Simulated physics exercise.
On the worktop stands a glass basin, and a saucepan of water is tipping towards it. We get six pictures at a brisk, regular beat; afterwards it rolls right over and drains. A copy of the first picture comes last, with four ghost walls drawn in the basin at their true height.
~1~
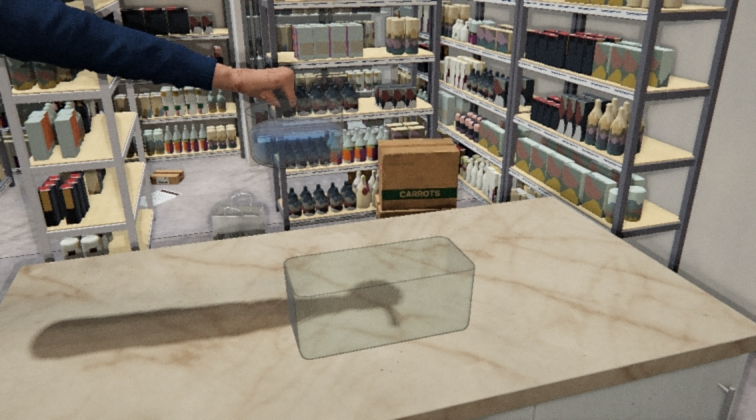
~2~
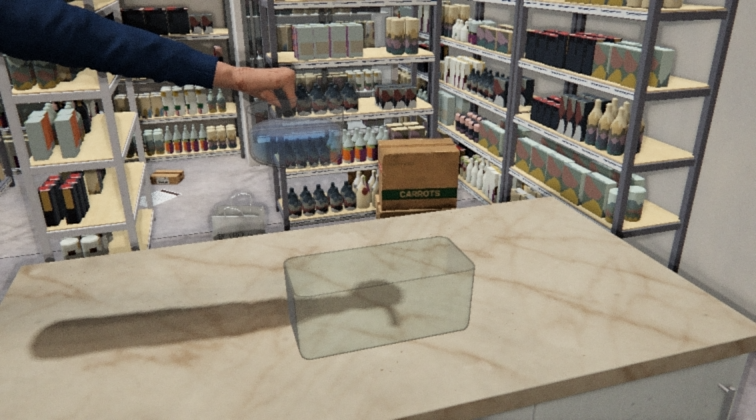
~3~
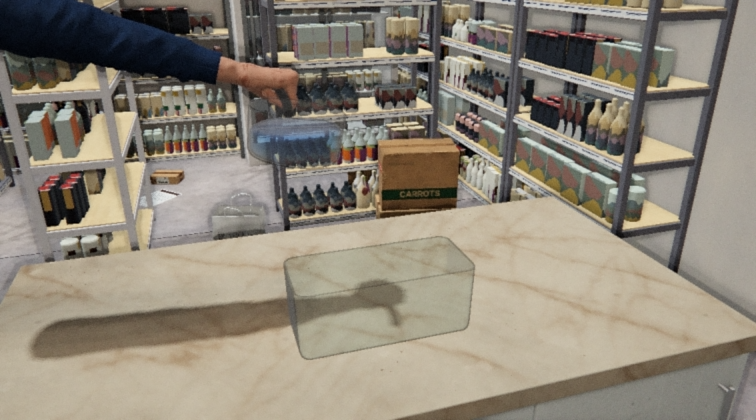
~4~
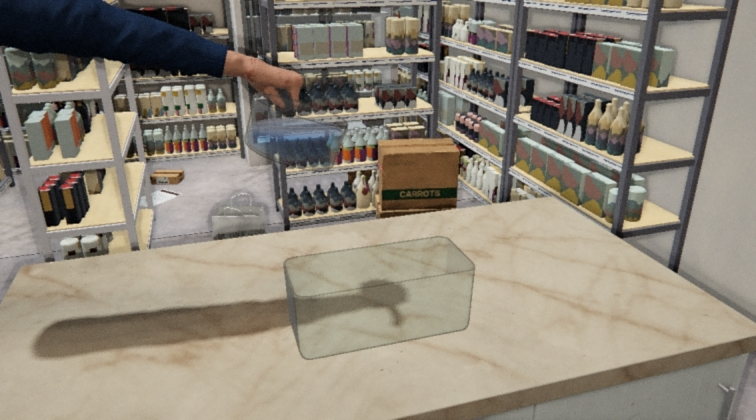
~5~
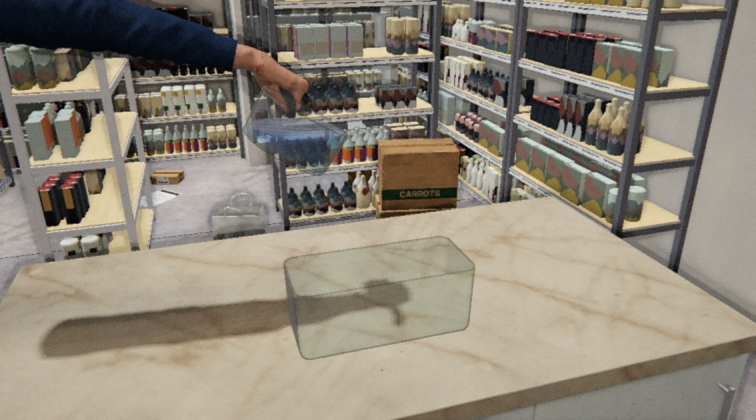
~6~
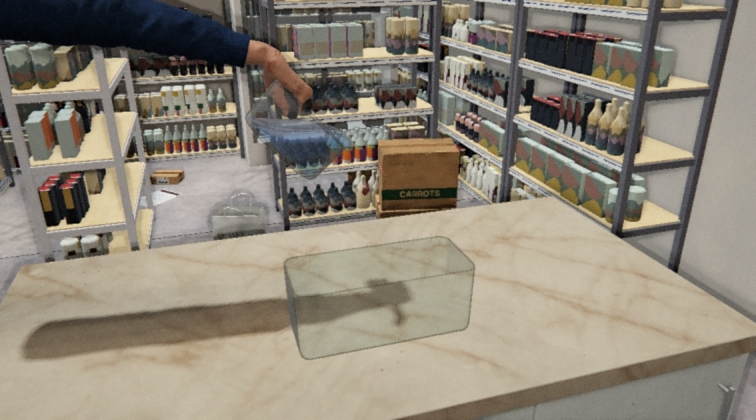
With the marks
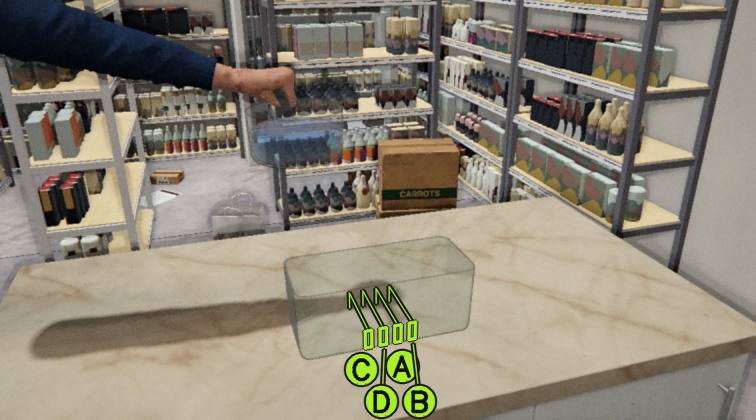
A hand in a dark blue sleeve held a clear container of bluish water above a marble counter with an empty glass basin, then slowly tilted it further until the water reached its lip.
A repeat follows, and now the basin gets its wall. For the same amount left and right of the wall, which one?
Choose A.
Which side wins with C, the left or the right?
The right one.
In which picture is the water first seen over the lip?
Picture 6.
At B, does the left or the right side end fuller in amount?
The left side.
On the marked copy, A at (398, 346); B at (413, 344); C at (369, 352); D at (384, 349).
With A, about 49 % ends left of the wall and 48 % right of it.
With B, about 80 % ends left of the wall and 15 % right of it; 5 % is lost outside.
With C, about 16 % ends left of the wall and 81 % right of it; 4 % is lost outside.
With D, about 17 % ends left of the wall and 80 % right of it; 4 % is lost outside.
